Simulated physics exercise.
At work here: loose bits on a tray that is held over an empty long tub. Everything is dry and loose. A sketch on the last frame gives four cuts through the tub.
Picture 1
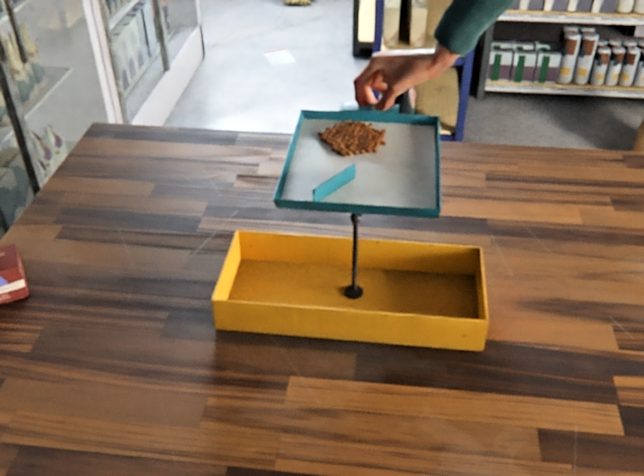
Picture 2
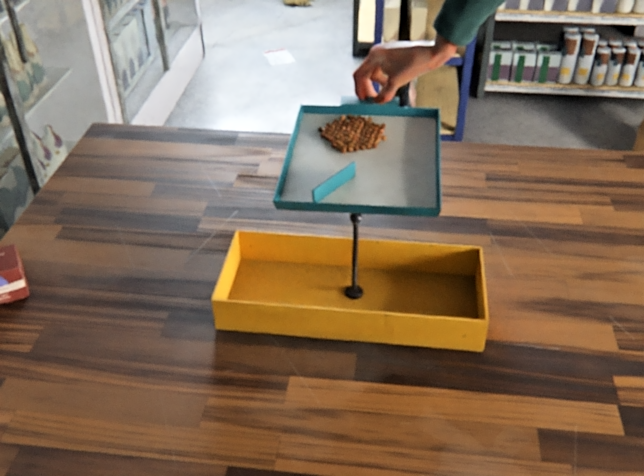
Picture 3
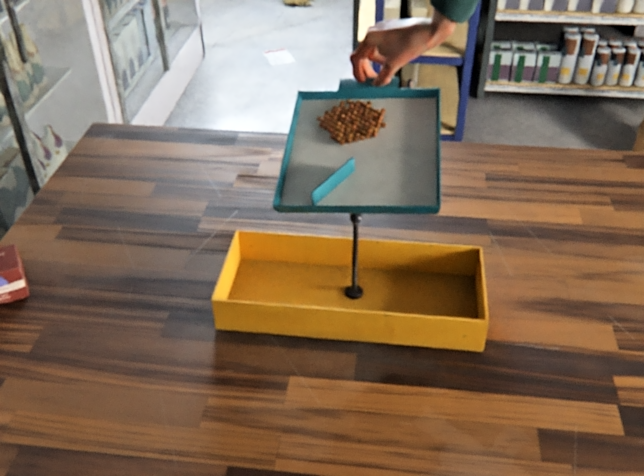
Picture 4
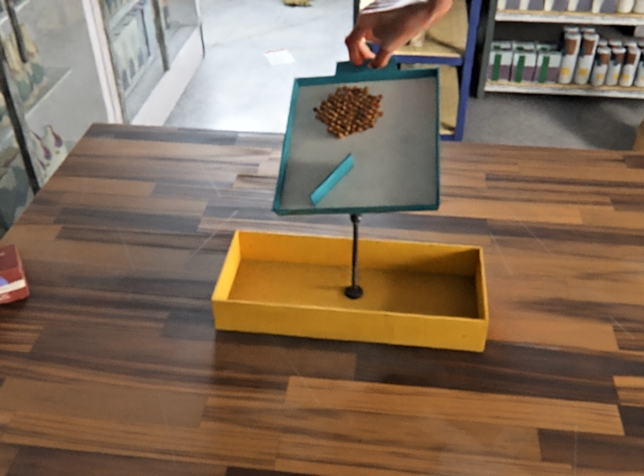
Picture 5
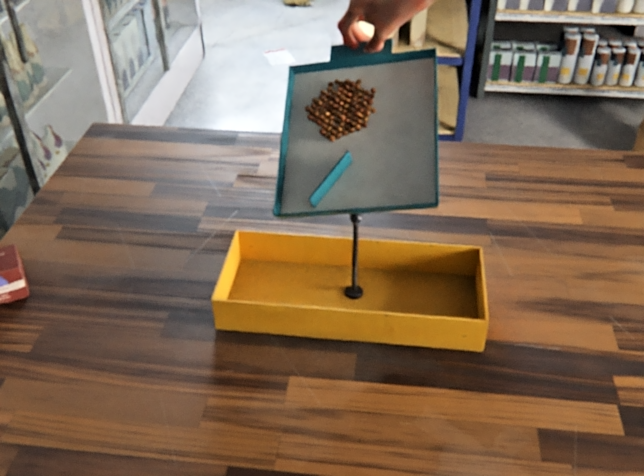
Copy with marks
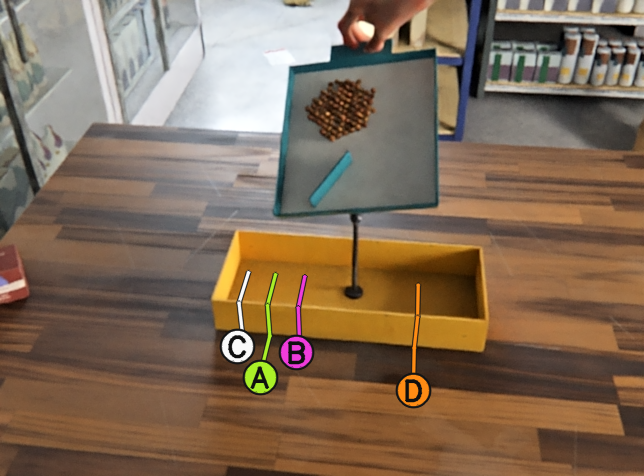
At first, a hand holds the far edge of a nearly level teal-rimmed tray, with a pile of small brown balls and a teal fin on it, above an empty yellow tub. The hand then raises that edge steadily, tilting the tray clearly toward the viewer, while the pile stays near the far side.
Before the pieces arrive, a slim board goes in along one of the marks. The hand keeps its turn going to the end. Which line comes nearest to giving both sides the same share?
I would pick line A.
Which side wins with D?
Left.
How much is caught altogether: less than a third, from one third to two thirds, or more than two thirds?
It is more than two thirds.
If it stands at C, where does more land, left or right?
The right side.
On the marked copy, line A crosses the front rim at (267, 304); line B crosses the front rim at (298, 306); line C crosses the front rim at (239, 301); line D crosses the front rim at (417, 316).
Choosing A, of what is caught, close to a third on the left of the divider, close to two thirds on the right.
Choosing B, of what is caught, all but a few on the left of the divider, only a few on the right.
Choosing C, of what is caught, only a few on the left of the divider, all but a few on the right.
Choosing D, of what is caught, the whole lot on the left of the divider, none at all on the right.
